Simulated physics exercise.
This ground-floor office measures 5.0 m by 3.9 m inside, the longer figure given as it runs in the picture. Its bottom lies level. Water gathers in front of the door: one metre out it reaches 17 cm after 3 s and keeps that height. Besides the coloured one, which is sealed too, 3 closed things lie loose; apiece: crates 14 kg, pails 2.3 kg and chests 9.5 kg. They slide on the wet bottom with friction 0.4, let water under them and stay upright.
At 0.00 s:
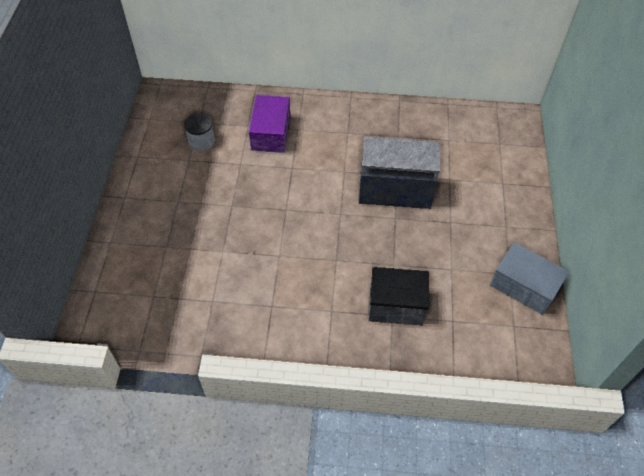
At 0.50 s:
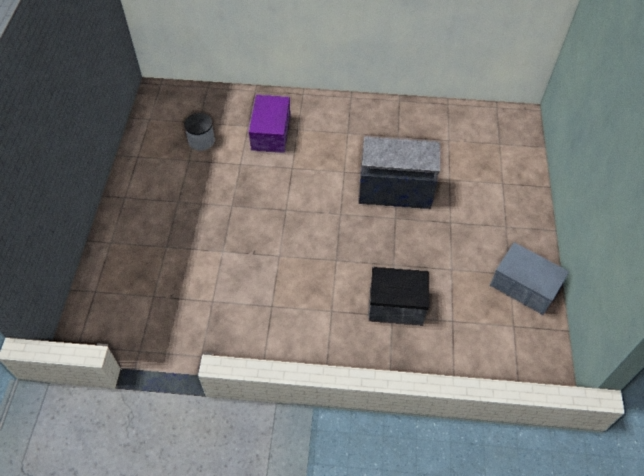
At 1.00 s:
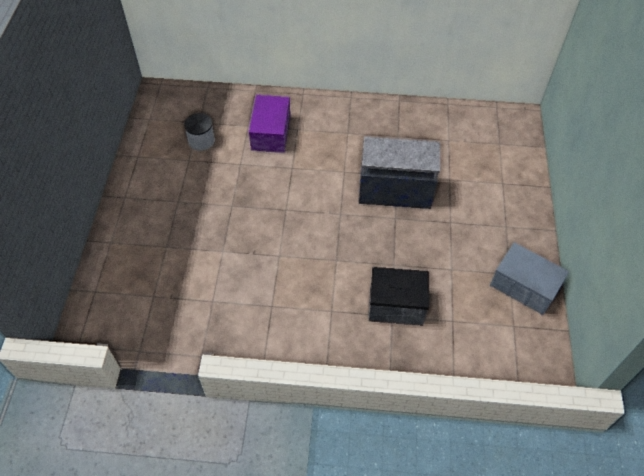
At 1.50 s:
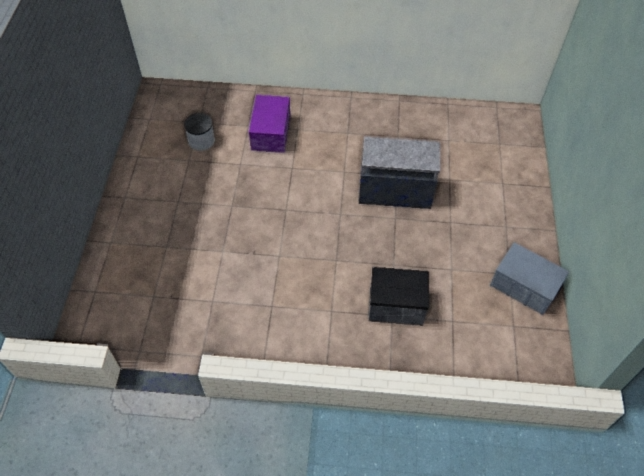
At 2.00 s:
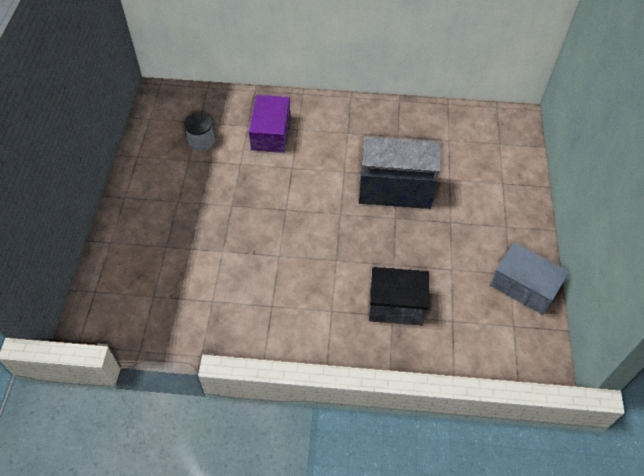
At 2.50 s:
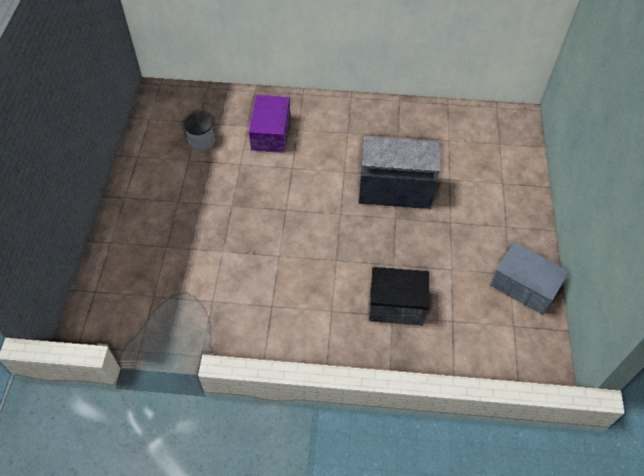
The clip opens on a tiled room seen from above, with a purple crate, a pail and several dark and grey boxes standing on the floor. Water spreads across the paving outside and reaches the doorway at lower left, then a thin, rounded sheet slips inside, while the objects stay still.
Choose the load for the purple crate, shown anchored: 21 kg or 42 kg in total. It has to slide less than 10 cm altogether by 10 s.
I expect that the lower weight is enough.
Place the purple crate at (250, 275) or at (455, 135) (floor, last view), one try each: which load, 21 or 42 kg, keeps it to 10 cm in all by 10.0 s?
In turn: The smaller is enough; either load holds.
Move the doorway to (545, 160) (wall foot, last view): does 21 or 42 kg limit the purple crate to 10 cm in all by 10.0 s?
In that case the smaller load will do.
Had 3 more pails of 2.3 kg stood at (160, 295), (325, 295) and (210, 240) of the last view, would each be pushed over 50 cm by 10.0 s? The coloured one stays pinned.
In turn: Over, short of it, past it.
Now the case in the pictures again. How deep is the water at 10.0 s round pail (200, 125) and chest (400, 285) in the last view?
About 5 and 1 cm.
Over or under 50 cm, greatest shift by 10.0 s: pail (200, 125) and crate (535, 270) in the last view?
In that order: Over, under.
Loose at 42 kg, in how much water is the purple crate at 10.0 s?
Roughly 6 cm.
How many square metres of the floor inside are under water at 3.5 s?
About 3.5 m2.
After 3.5 s the purple crate would be 0 cm from its start with 21 kg and 0 cm from its start with 42 kg; 0 cm of water round it then.
After 4.5 s the purple crate would be 0 cm from its start with 21 kg and 0 cm from its start with 42 kg; 1 cm of water round it then.
After 7.0 s the purple crate would be 0 cm from its start with 21 kg and 0 cm from its start with 42 kg; 3 cm of water round it then.
After 10.0 s the purple crate would be 0 cm from its start with 21 kg and 0 cm from its start with 42 kg; 6 cm of water round it then.
